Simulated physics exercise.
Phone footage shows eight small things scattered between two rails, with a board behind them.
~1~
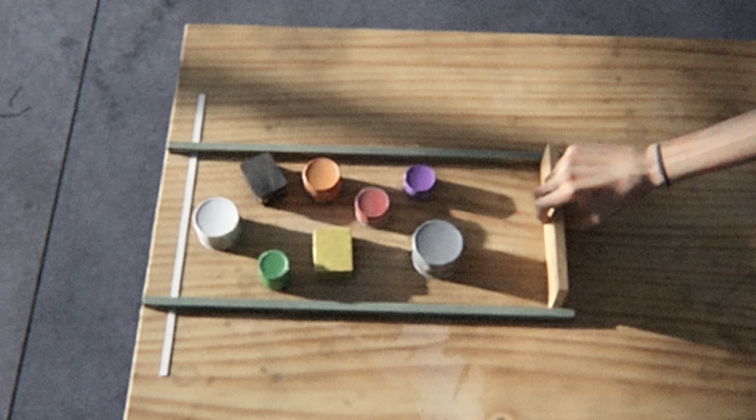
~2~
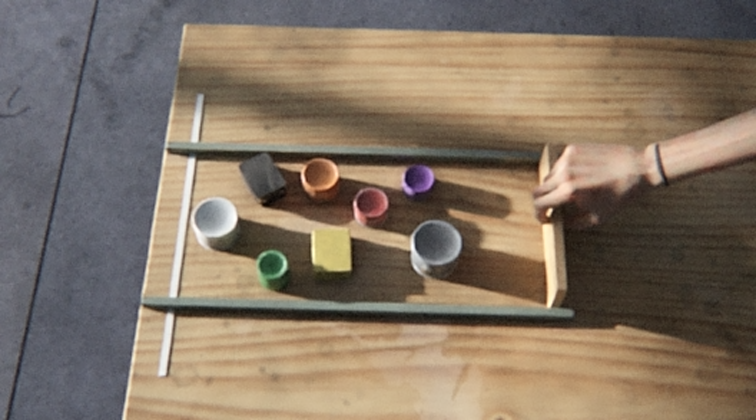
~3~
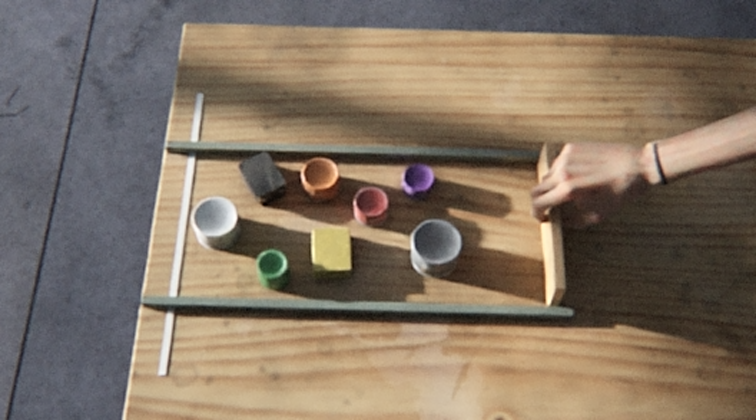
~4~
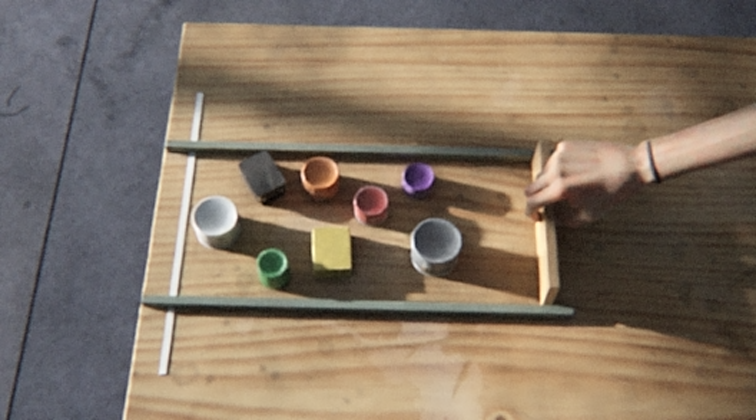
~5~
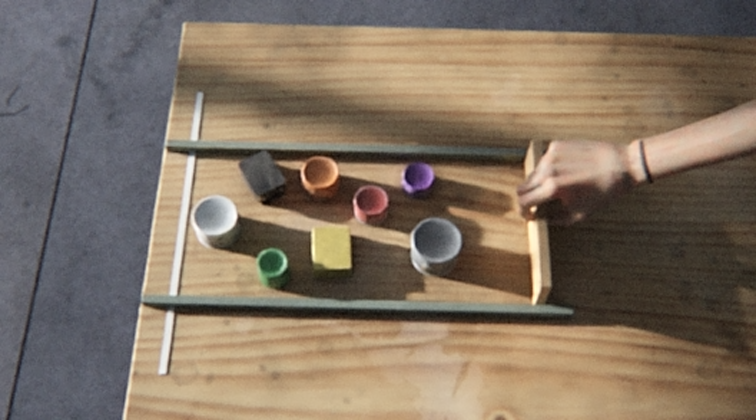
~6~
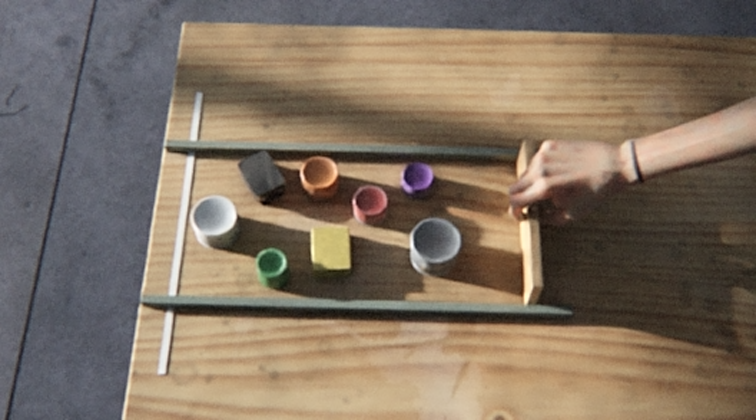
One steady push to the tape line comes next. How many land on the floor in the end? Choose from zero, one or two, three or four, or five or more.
In the end, five or more land there.
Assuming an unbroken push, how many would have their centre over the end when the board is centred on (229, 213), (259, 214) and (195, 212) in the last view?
Result per place: 2; 0; 5.
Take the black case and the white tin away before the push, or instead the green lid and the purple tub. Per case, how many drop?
That gives 3 for the first pair taken away and 3 for the second.
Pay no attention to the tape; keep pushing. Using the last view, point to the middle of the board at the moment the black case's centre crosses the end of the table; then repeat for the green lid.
The middle is at (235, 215) when it's the black case, and at (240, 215) when it's the green lid.
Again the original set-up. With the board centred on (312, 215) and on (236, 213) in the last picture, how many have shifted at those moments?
By the first moment it's 7, by the second it's 8.
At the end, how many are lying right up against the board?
Well, it touches 3.
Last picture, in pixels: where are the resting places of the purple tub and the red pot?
Around (173, 166) and around (167, 201).
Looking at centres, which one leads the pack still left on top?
That would be the grey tin, the foremost.
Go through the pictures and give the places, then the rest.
In the first frame, white tin (218, 224); black case (264, 180); green lid (275, 271); board (554, 224); tape (184, 224).
In the second frame, black case (263, 180); yellow block (332, 254).
In the third frame, green lid (274, 270); purple tub (418, 182).
In the fourth frame, white tin (217, 223); red pot (371, 207).
In the fifth frame, black case (263, 178); grey tin (436, 248).
In the sixth frame, white tin (216, 223); black case (262, 178); green lid (273, 269); board (530, 221); tape (182, 222).
Soon after, none off yet; white tin at rest near (216, 223); black case at rest near (262, 178); green lid at rest near (273, 269).
After that, none off yet; white tin at rest near (216, 223); black case displaced about its own width near (212, 182); green lid displaced well along near (192, 279).
In the end, the number that fall off is five or more; gone, yellow block, orange tub, green lid, black case and white tin.
